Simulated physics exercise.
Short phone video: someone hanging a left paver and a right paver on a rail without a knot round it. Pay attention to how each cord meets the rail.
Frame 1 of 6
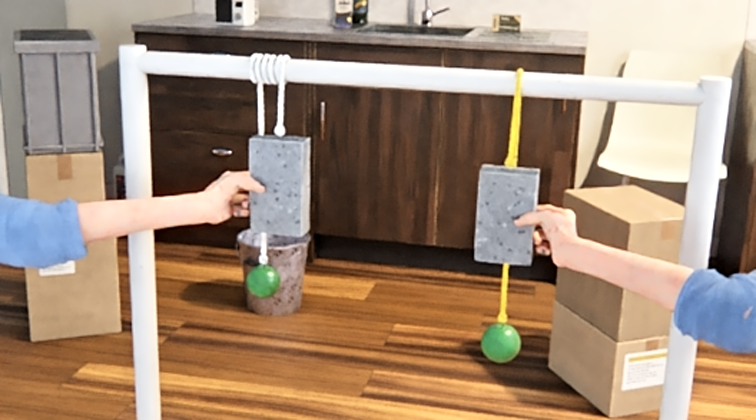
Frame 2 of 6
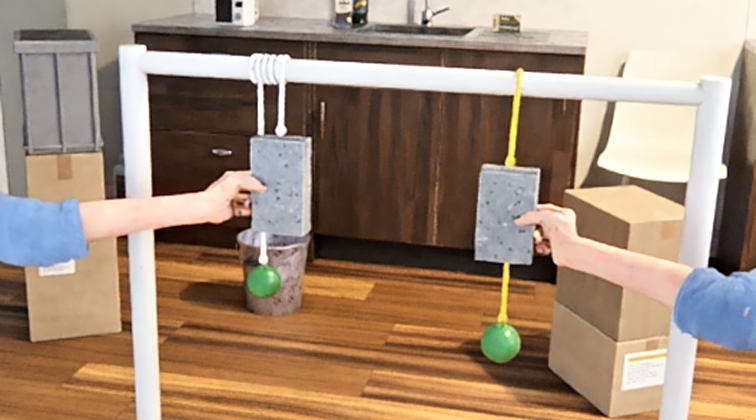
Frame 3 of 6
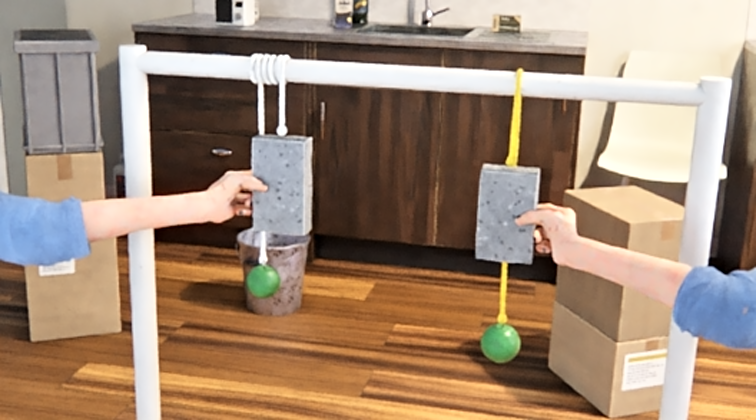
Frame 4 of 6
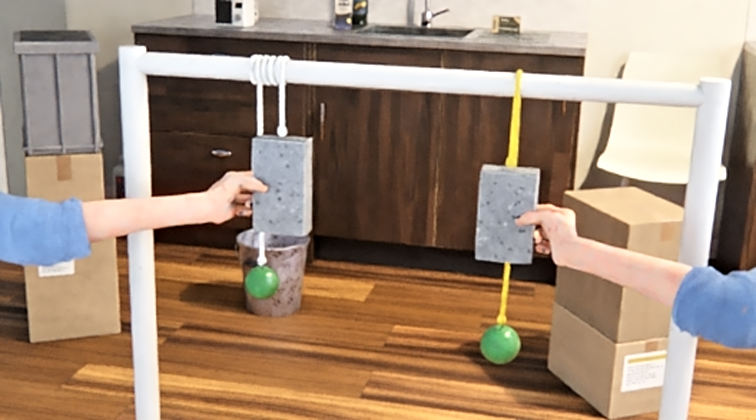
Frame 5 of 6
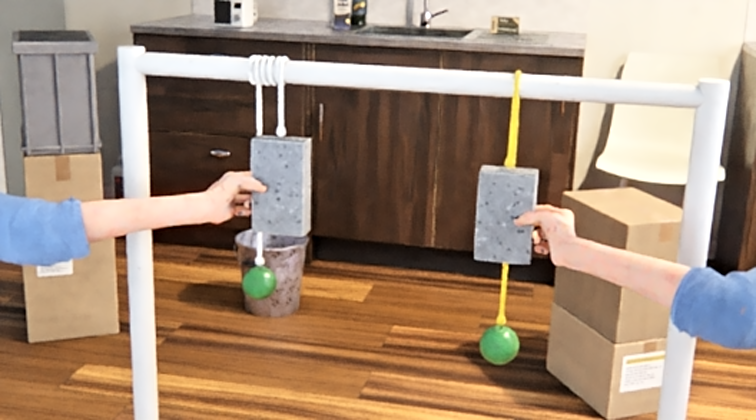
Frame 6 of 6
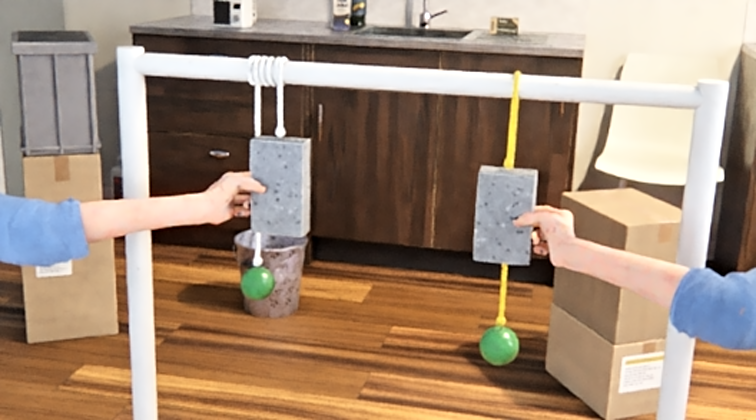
Two hands holding grey blocks beneath a white rail, left cord wound round it, right laid over, green balls barely moving below.
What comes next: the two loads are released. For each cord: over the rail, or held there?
In the end left paver: Still hanging. Right paver: Fallen.
Then, 0.56 s after the last picture, left paver hanging near (279, 185); right paver dropping near (494, 401).
Then, 0.88 s after the last picture, left paver hanging near (279, 185); right paver on the floor.
At rest, left paver hanging near (279, 184); right paver on the floor. The left paver keeps its height and the right paver runs down to the floor.
